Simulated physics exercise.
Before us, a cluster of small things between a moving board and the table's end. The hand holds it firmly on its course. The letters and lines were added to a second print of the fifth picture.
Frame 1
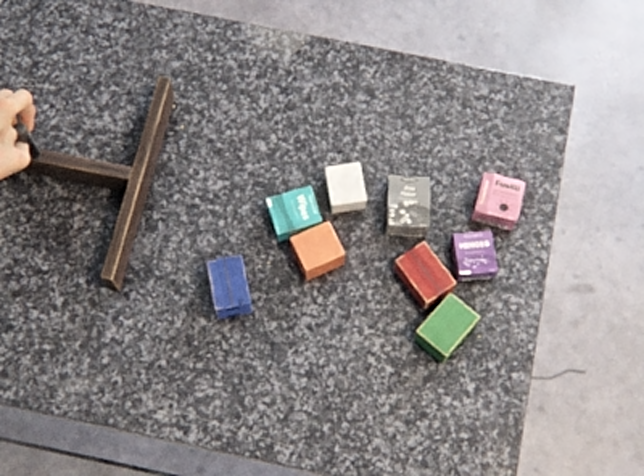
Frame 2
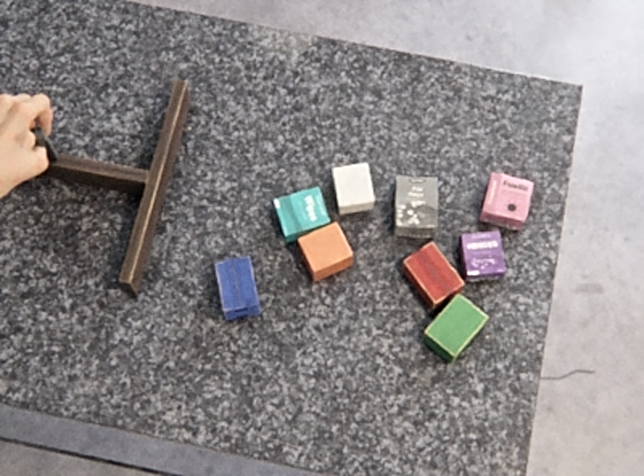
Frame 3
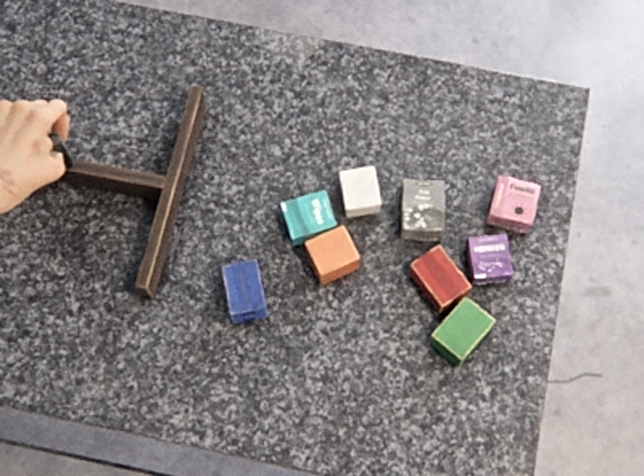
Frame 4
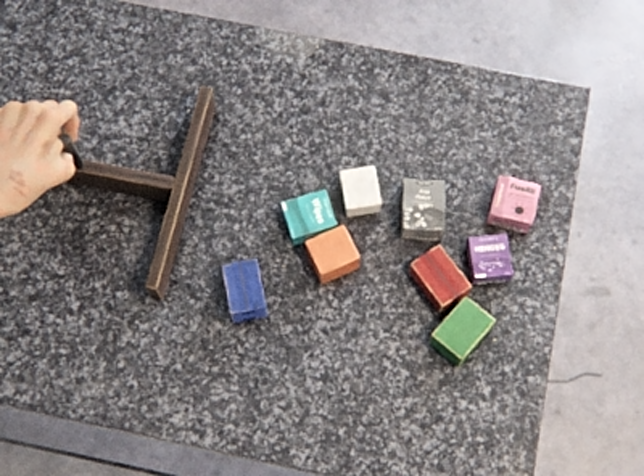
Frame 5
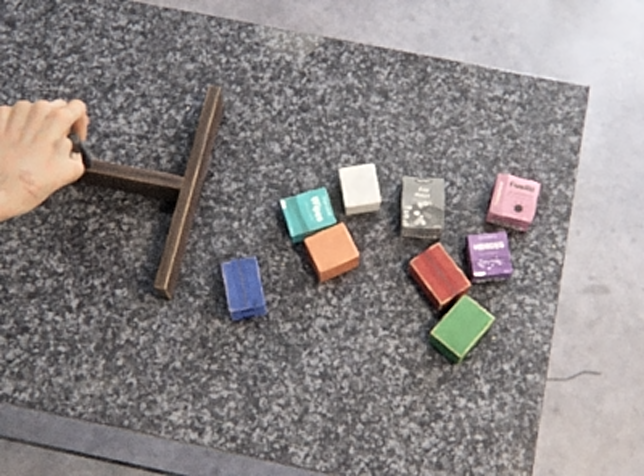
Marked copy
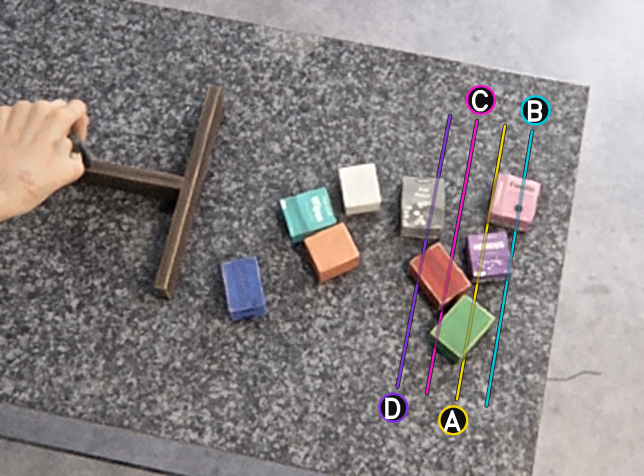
The video shows a hand sliding a dark T-shaped wooden tool slowly rightward across a speckled grey surface, towards a scattered group of small coloured blocks and boxes, with the tool remaining left of them and not touching any.
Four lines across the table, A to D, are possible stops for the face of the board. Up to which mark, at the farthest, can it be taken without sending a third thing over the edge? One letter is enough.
As far as mark A.
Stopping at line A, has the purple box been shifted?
By then, yes.
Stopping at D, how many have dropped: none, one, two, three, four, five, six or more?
The count is none.
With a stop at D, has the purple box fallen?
No.
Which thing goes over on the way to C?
It is the pink packet.
On the marked copy, A at (482, 257); B at (510, 263); C at (453, 251); D at (425, 246).
Following A. Soon after the start, board (292, 204); blue box (297, 300); white block (364, 188).
Later, board (398, 225); pink packet (519, 203); purple box (508, 261).
In the end, board (482, 242); pink packet over the edge; purple box over the edge; two fallen.
As for the rest, B drops five; C is within the limit but short; D is within the limit but short.
